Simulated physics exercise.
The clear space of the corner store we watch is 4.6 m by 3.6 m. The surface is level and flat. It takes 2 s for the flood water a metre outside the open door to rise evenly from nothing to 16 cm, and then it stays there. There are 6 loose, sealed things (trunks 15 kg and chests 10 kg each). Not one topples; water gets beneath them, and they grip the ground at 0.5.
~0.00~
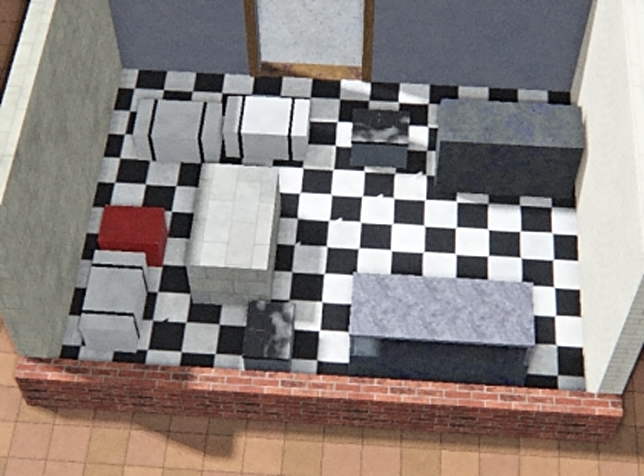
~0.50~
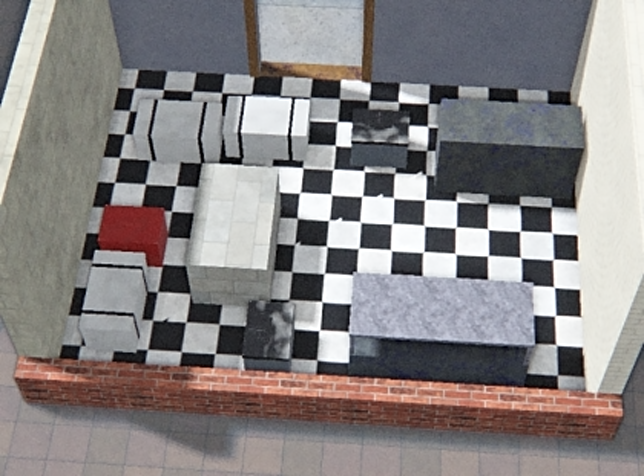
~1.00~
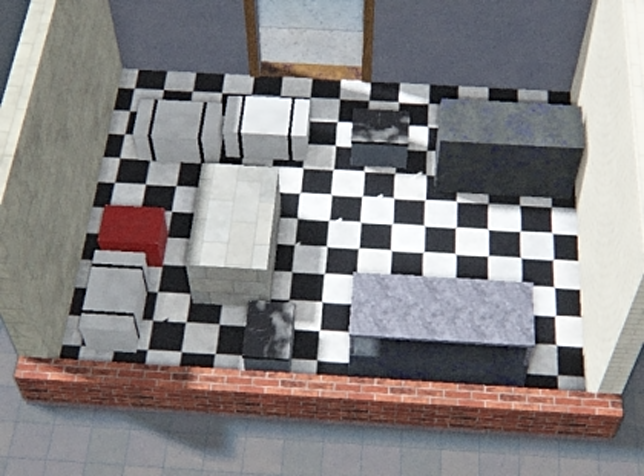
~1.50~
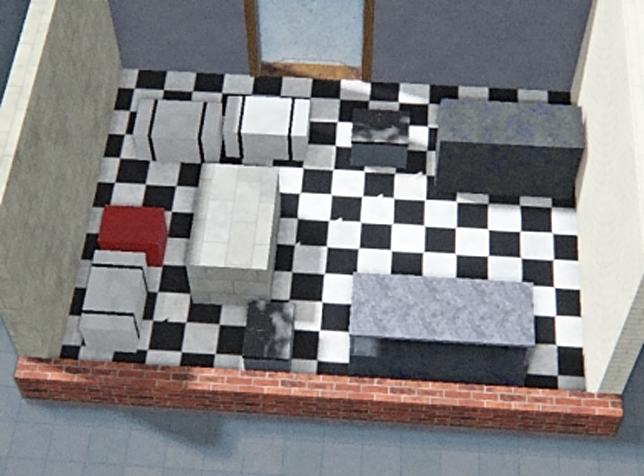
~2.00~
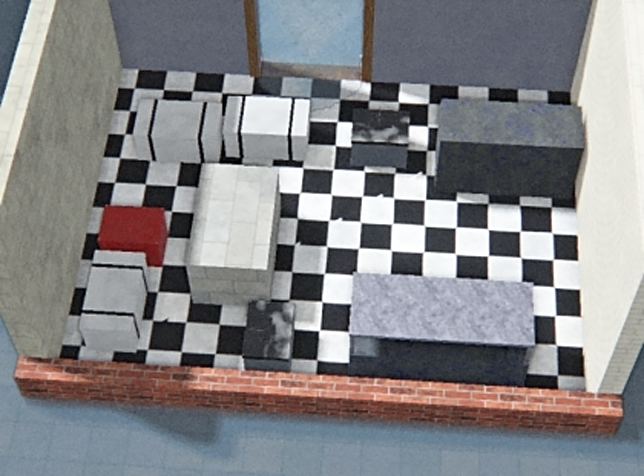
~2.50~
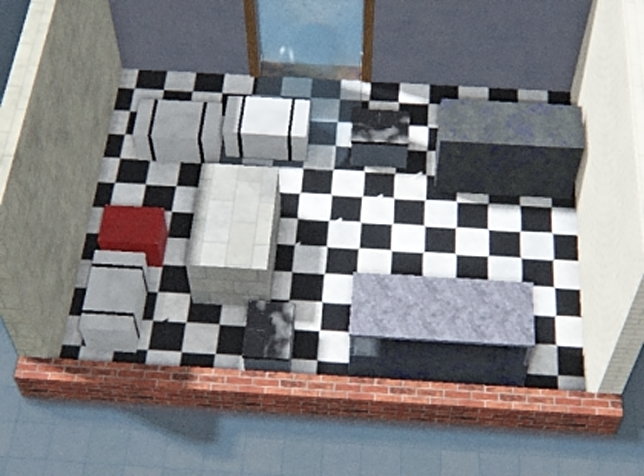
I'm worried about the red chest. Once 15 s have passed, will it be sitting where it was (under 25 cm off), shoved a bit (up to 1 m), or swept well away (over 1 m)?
Distance covered: Moderate.
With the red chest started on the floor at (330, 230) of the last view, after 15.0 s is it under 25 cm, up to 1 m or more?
Short answer, it goes a modest way.
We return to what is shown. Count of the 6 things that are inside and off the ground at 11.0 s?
The count is 5.
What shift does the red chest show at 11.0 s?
Roughly 5 cm by then.
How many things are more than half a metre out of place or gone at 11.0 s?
My count gives 3.
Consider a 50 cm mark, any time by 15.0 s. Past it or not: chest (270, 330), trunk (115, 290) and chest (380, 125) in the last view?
Result, in order: Bigger / not bigger / bigger.
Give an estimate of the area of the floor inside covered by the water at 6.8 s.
Wet: Near 13 m2.
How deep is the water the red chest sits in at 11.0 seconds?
Roughly 7 cm.
After 3.5 s the red chest is near (131, 224), 0.0 m from its start, aground; 0 afloat.
After 6.8 s the red chest is near (131, 224), 0.0 m from its start, aground; 1 afloat.
After 11.0 s the red chest is near (130, 228), 0.1 m from its start, afloat; 5 afloat.
After 15.0 s the red chest is near (118, 167), 0.6 m from its start, afloat; 6 afloat.
